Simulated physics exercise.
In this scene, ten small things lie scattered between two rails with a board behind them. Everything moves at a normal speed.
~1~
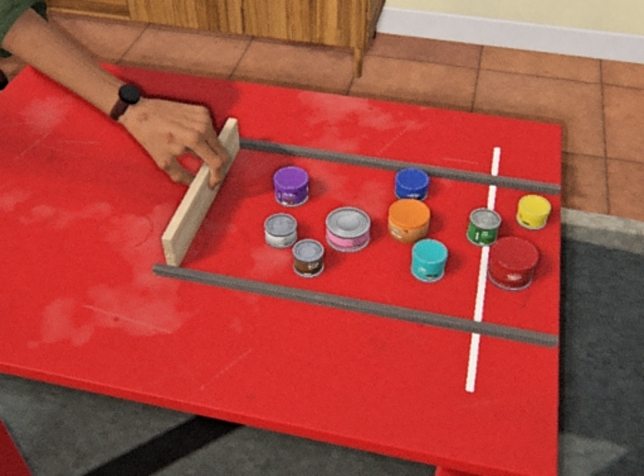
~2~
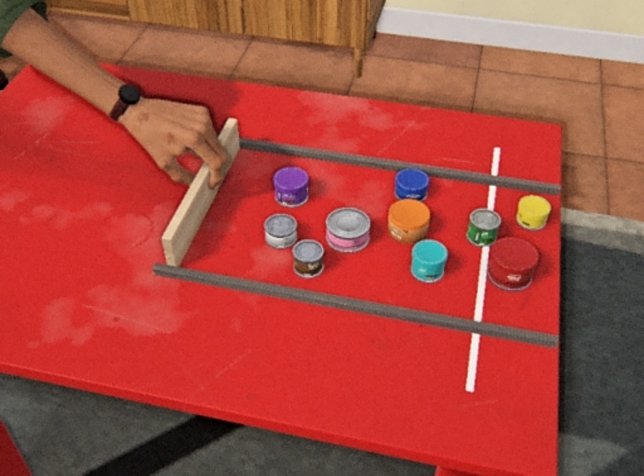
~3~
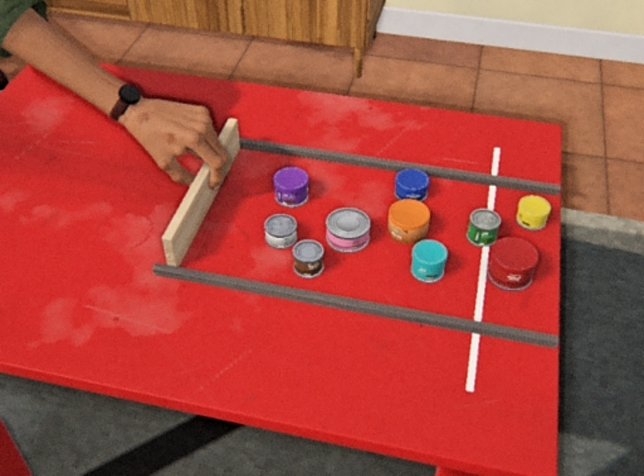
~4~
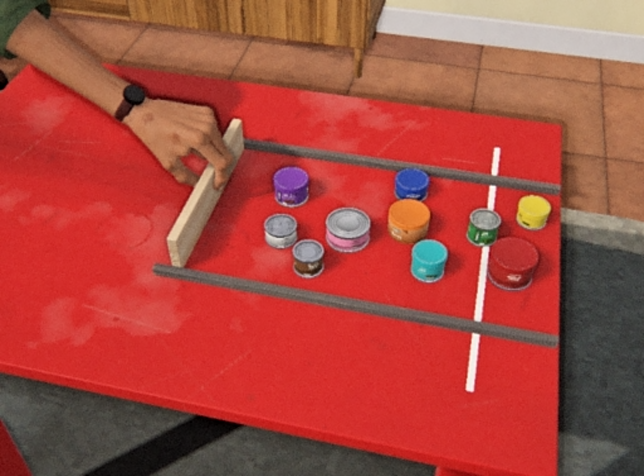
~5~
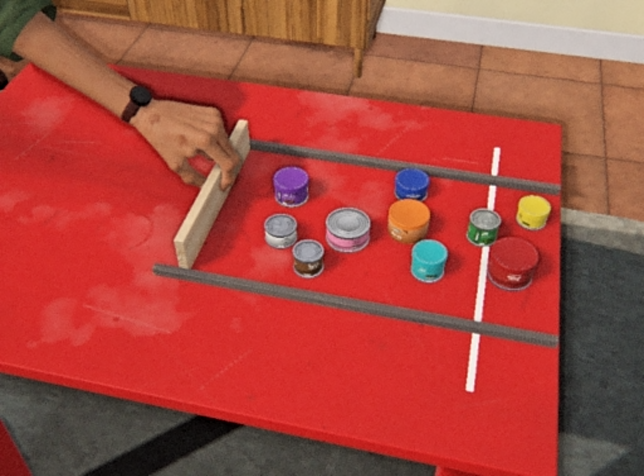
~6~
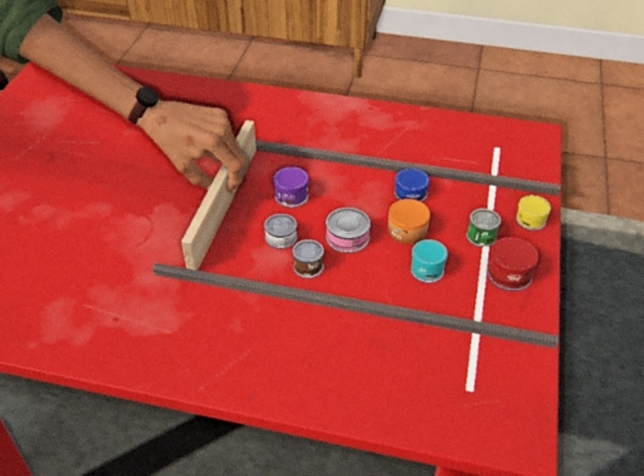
On a red table, a hand slides a wooden board slightly right toward small colourful tins.
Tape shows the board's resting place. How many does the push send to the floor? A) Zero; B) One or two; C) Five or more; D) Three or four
Option B: One or two.
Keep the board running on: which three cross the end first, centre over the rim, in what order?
Order, earliest first: Green tin, red tin, orange tub.
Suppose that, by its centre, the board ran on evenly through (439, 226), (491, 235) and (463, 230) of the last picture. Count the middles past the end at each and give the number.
Taking the places in turn, the counts are 0, 1 and 0.
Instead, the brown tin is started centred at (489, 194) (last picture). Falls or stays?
From that start, the object then is safe.
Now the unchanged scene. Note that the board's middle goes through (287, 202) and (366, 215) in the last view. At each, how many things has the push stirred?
That gives 2 for the first and 5 for the second.
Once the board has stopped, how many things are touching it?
Number in contact with it: 5.
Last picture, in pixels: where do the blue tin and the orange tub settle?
One ends up near (509, 198) and the other near (542, 236).
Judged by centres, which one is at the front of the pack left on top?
Result: The red tin.
Soon after, none off yet; yellow tin at rest near (533, 213); red tin at rest near (512, 264); green tin at rest near (483, 228).
In the end, the number that fall off is one or two; gone, green tin.
